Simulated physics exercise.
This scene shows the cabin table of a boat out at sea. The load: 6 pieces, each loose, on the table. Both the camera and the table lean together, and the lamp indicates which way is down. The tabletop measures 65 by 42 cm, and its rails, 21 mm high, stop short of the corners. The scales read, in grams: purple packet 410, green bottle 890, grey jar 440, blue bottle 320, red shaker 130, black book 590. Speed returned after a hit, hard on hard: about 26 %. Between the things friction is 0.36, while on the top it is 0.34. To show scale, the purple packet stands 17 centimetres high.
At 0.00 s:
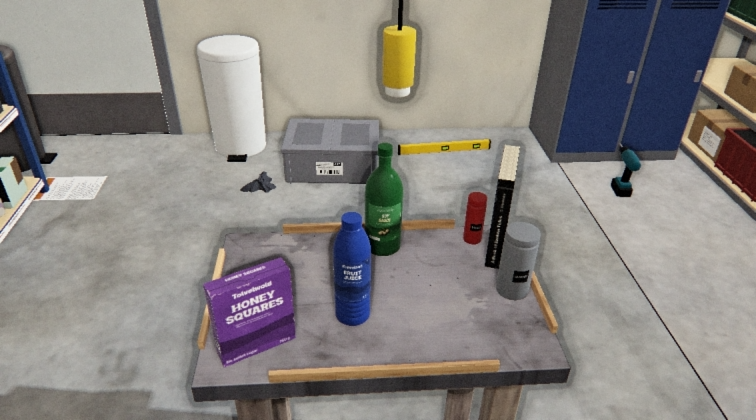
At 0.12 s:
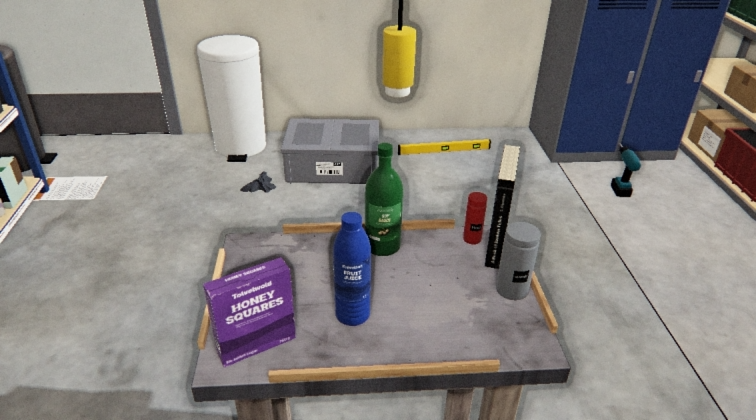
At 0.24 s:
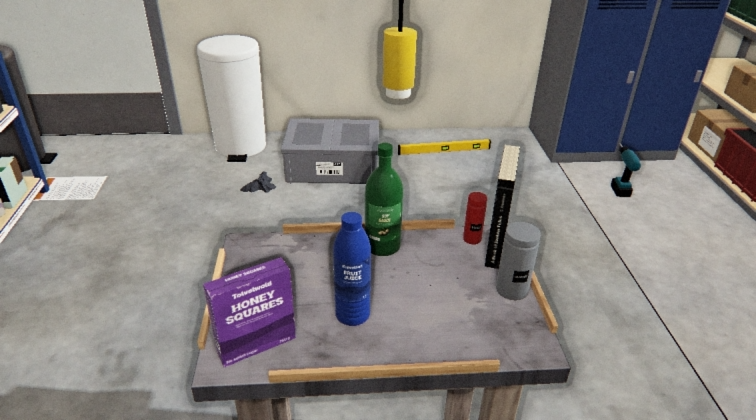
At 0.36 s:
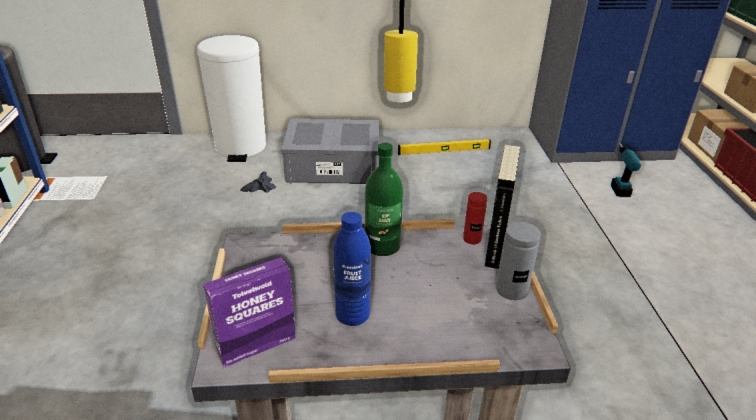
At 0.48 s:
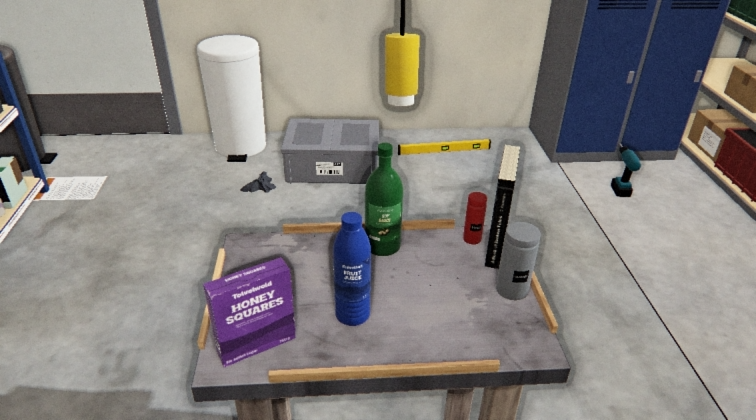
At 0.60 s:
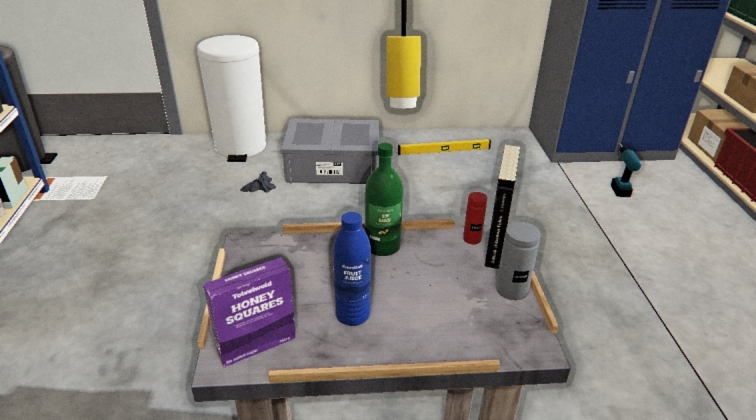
The clip shows a purple packet, blue and green bottles, a red shaker, a grey jar and a black book staying in place on a railed table, while the yellow lamp hanging behind shifts slightly lower in view.
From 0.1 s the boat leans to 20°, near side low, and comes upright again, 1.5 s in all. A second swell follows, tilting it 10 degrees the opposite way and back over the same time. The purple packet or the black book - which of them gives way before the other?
The former one.
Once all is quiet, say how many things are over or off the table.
In total, 2.
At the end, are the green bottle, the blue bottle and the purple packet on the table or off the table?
Well, the green bottle does not come off, the blue bottle does come off, and the purple packet does come off.
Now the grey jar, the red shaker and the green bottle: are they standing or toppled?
In the last frame the grey jar remains up, the red shaker remains up and the green bottle remains up.
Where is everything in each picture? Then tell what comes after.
In the first frame, boat level; purple packet (252, 313); black book (502, 207).
In the second frame, boat level; blue bottle (352, 269); red shaker (475, 218).
In the third frame, boat heeled 2°, near side down; green bottle (384, 199); grey jar (518, 262).
In the fourth frame, boat heeled 5°, near side down; blue bottle (352, 269); red shaker (475, 218).
In the fifth frame, boat heeled 10°, near side down; green bottle (384, 199); grey jar (518, 261).
In the sixth frame, boat heeled 15°, near side down; purple packet (252, 312); black book (502, 207).
By 1.20 s, boat heeled 11°, near side down; purple packet now off the table; blue bottle rocked 39° off its seat.
By 1.50 s, boat heeled 1°, near side down; blue bottle now off the table.
By 1.70 s, boat level.
By 1.90 s, boat heeled 3°, far side down.
When it is over (3.6 s), off the table, purple packet and blue bottle; the other 4 within 5 cm of the start. End places, in pixels of the last picture, black book near (503, 209). Purple packet went at 0.96 s; black book was never lost.
